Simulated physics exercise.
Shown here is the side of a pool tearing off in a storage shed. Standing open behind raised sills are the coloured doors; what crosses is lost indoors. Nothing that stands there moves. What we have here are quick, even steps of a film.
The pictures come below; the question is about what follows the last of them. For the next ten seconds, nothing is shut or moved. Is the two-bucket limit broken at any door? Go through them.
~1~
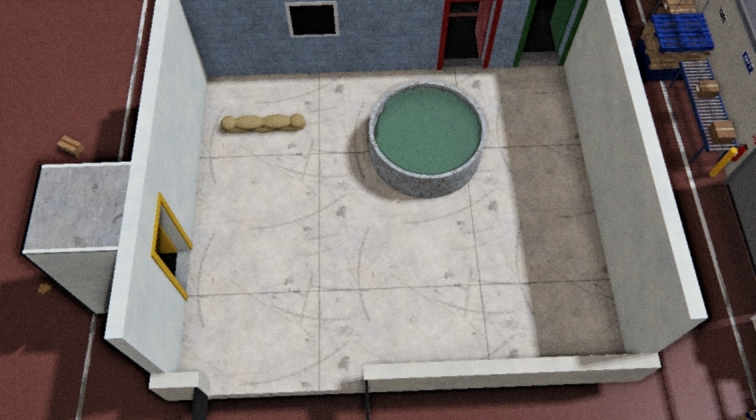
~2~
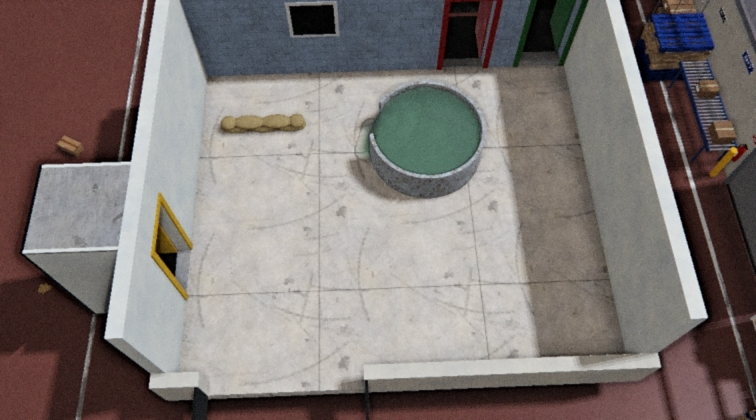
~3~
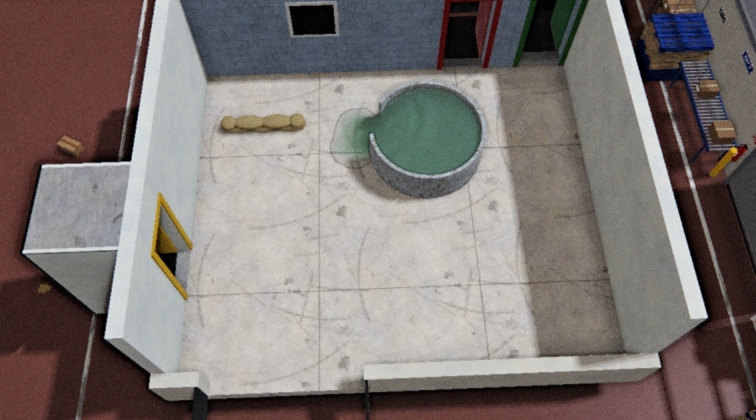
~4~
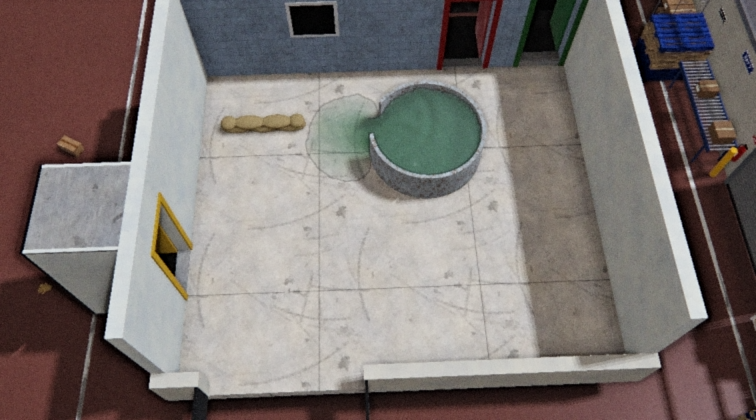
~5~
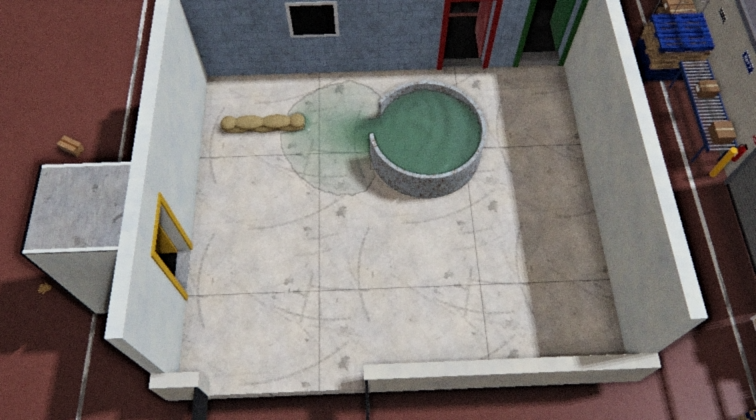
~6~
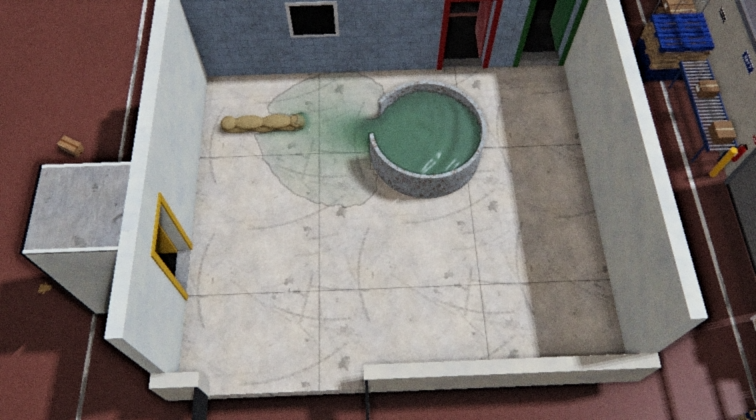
The yellow door is going to be over the line. The red door is going to be at or under the line. The green door is going to be at or under the line.
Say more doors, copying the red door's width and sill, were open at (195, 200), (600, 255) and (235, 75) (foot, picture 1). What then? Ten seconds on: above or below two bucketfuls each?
Going door by door: The first runs past the limit, the second remains below the limit, the third runs past the limit.
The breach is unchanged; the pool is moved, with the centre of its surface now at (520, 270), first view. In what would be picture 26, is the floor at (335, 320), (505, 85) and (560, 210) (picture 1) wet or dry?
Taking them in the order asked: Inundated, then spared, then spared.
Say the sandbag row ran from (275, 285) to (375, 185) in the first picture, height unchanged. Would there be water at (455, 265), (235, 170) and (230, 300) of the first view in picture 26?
The first point is still bare, the second swamped and the third swamped.
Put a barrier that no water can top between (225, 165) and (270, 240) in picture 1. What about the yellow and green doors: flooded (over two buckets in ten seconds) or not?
Taking them in turn: The yellow remains below the limit, and the green remains below the limit.
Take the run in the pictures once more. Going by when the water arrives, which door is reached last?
The green door.
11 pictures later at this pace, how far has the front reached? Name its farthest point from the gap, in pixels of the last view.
Near (190, 267).
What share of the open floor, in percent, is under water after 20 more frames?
Roughly 35 percent, I'd say.
A moment on, water covers 20 % of the floor; the yellow door not reached, the red door not reached, the green door not reached.
Next, water covers 25 % of the floor; the yellow door not reached, the red door not reached, the green door not reached.
Then, water covers 35 % of the floor; the yellow door under two buckets in, the red door not reached, the green door not reached.
Later, water covers 55 % of the floor; the yellow door over two buckets in, the red door wet at the sill, nothing in, the green door not reached.
In the end, water covers 70 % of the floor; the yellow door over two buckets in, the red door wet at the sill, nothing in, the green door wet at the sill, nothing in.
